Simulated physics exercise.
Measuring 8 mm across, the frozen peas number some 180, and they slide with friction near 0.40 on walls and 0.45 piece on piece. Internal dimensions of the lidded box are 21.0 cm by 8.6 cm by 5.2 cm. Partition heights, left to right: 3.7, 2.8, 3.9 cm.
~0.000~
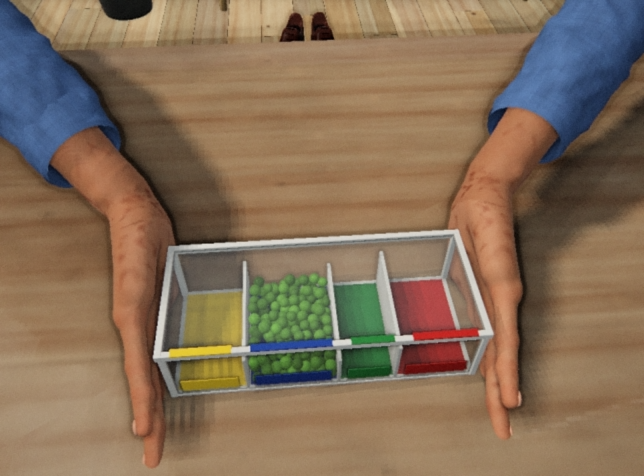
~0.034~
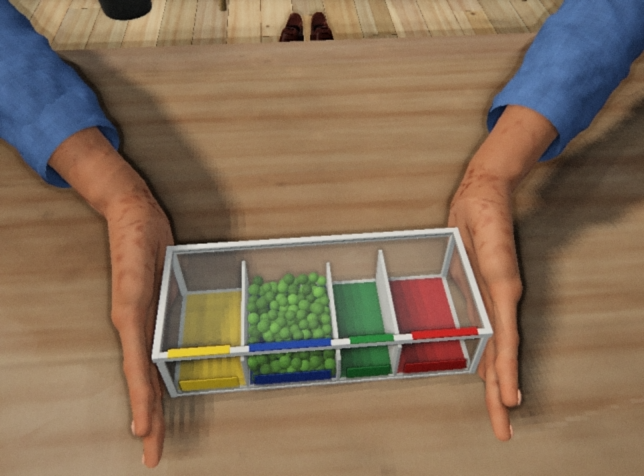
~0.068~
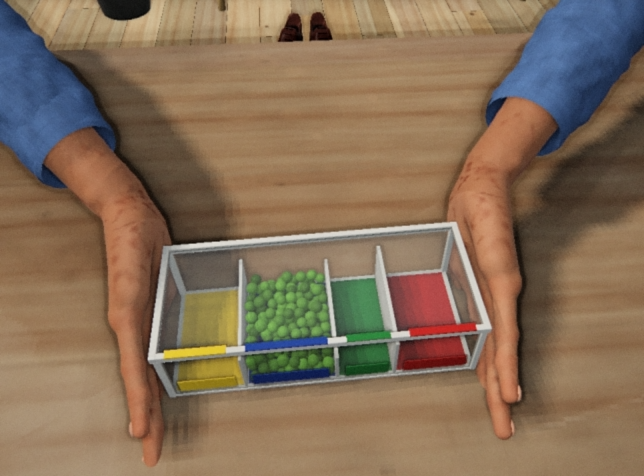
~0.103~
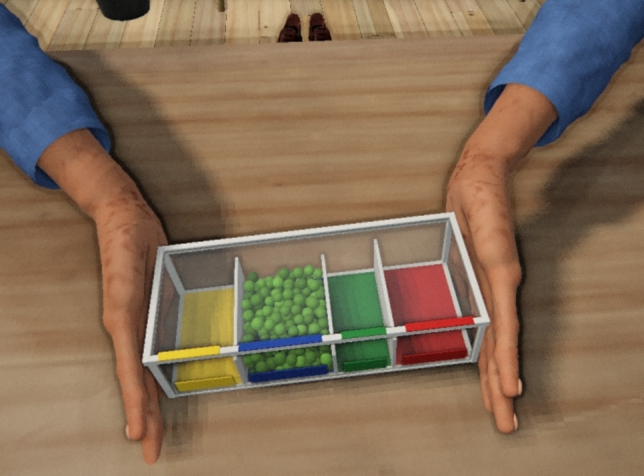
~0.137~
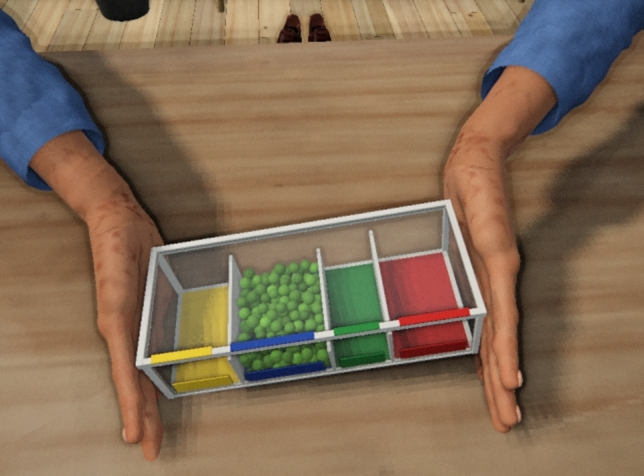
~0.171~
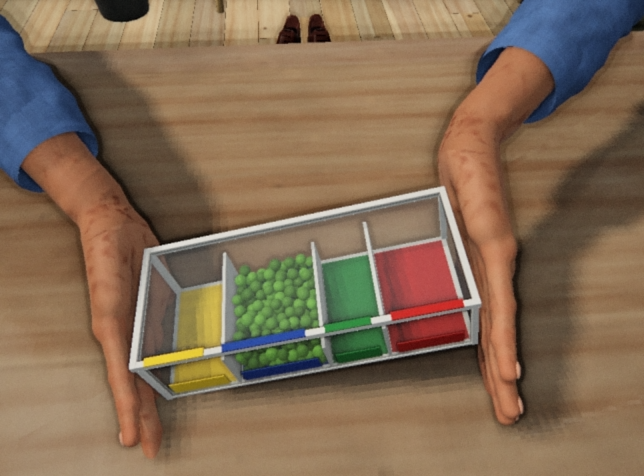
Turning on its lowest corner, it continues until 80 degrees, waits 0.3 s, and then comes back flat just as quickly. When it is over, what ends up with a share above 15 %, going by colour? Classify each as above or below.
Classification: Red below, blue above, green below, yellow above.
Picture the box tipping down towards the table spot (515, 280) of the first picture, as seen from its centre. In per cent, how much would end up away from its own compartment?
Roughly 60 % of the pieces.
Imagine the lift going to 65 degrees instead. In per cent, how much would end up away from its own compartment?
Some 5 per cent.
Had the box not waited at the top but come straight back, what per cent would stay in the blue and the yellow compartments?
Final amounts, blue 75% and yellow 25%.
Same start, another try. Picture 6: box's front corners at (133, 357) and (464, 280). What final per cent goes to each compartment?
The compartments end with red 0 per cent, blue 70 per cent, green 0 per cent and yellow 30 per cent.
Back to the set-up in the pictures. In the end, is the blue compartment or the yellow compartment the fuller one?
The blue one.
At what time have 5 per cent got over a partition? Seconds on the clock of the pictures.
Close to the 0.80 s mark.
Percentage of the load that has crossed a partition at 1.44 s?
Roughly 30 percent of it.
Then, at 0.93 s, tilt 80 degrees; blue 80 %, yellow 20 %.
After 1.44 s, tilt 44 degrees; blue 70 %, yellow 30 %.
After 2.01 s, tilt 0 degrees; blue 70 %, yellow 30 %.
At rest (2.6 s), red 0 %, blue 70 %, green 0 %, yellow 30 %.
